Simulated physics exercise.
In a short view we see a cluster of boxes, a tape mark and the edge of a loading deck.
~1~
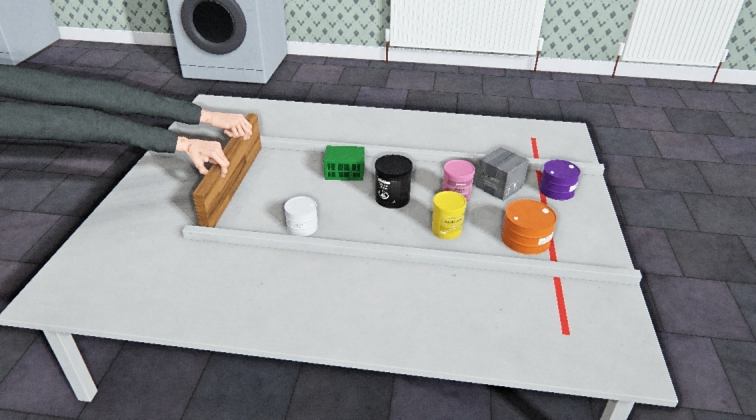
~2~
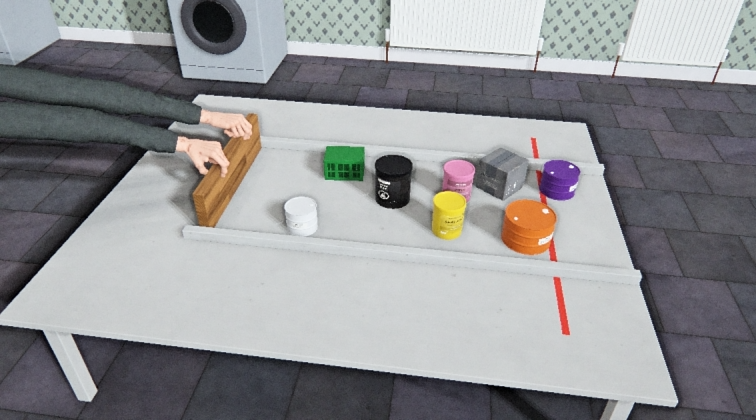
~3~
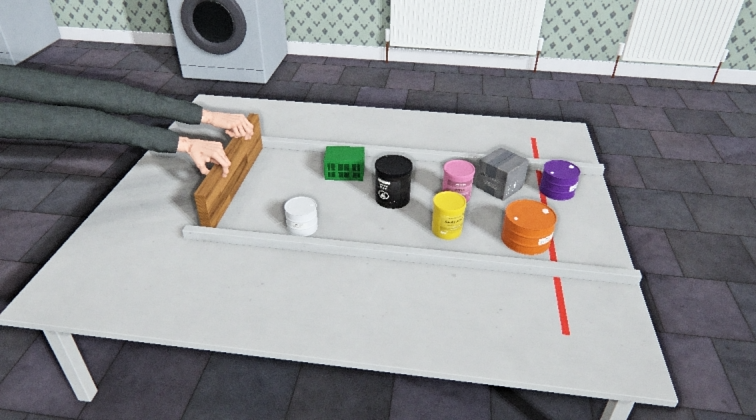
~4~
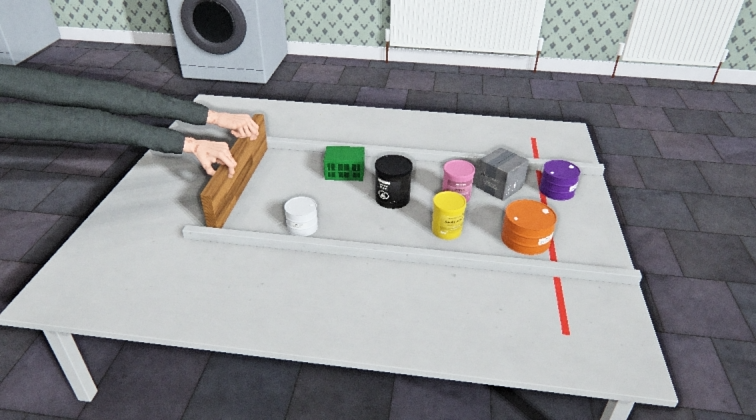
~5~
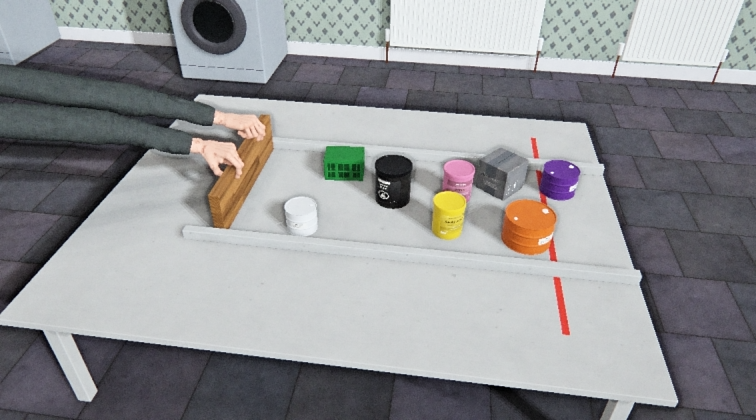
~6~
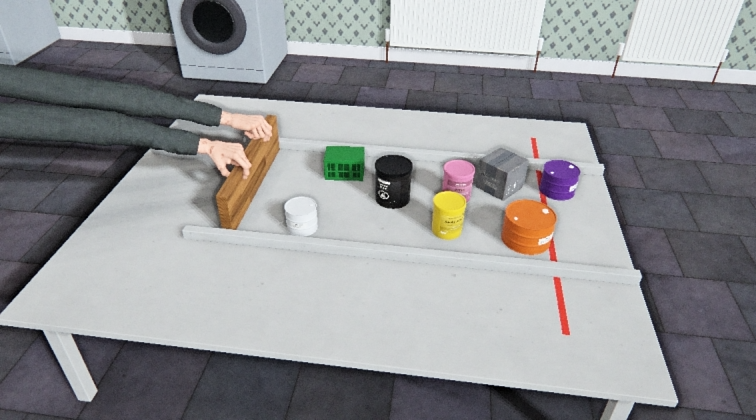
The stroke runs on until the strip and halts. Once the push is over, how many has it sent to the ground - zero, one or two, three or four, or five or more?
Once it is over, it has sent one or two to the ground.
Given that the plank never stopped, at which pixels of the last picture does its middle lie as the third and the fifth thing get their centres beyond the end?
Pixels, in order: Around (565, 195), around (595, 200).
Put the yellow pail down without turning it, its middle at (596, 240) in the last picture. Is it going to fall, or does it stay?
Started there, the object is not lost.
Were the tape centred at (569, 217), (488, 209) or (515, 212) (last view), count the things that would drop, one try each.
4, 0, 0.
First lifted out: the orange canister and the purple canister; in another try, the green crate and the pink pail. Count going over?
You'd get 0 in the first case and 0 in the second one.
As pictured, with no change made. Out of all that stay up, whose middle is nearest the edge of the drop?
The grey box finishes nearest.
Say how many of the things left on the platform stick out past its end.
My count gives 2.
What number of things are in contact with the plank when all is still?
4 of them.
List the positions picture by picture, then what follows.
In the first frame, purple canister (559, 180); orange canister (528, 227); grey box (502, 173); plank (232, 168); tape (546, 215).
In the second frame, orange canister (528, 227); yellow pail (448, 216).
In the third frame, grey box (502, 174); white canister (301, 216).
In the fourth frame, purple canister (559, 180); black pail (393, 182).
In the fifth frame, orange canister (528, 227); plank (245, 169).
In the sixth frame, purple canister (559, 180); orange canister (528, 227); grey box (502, 174); plank (252, 170); tape (546, 215).
Early on, none off yet; purple canister at rest near (559, 180); orange canister at rest near (528, 227); grey box at rest near (502, 174).
Finally, the number that fall off is one or two; lost, purple canister.
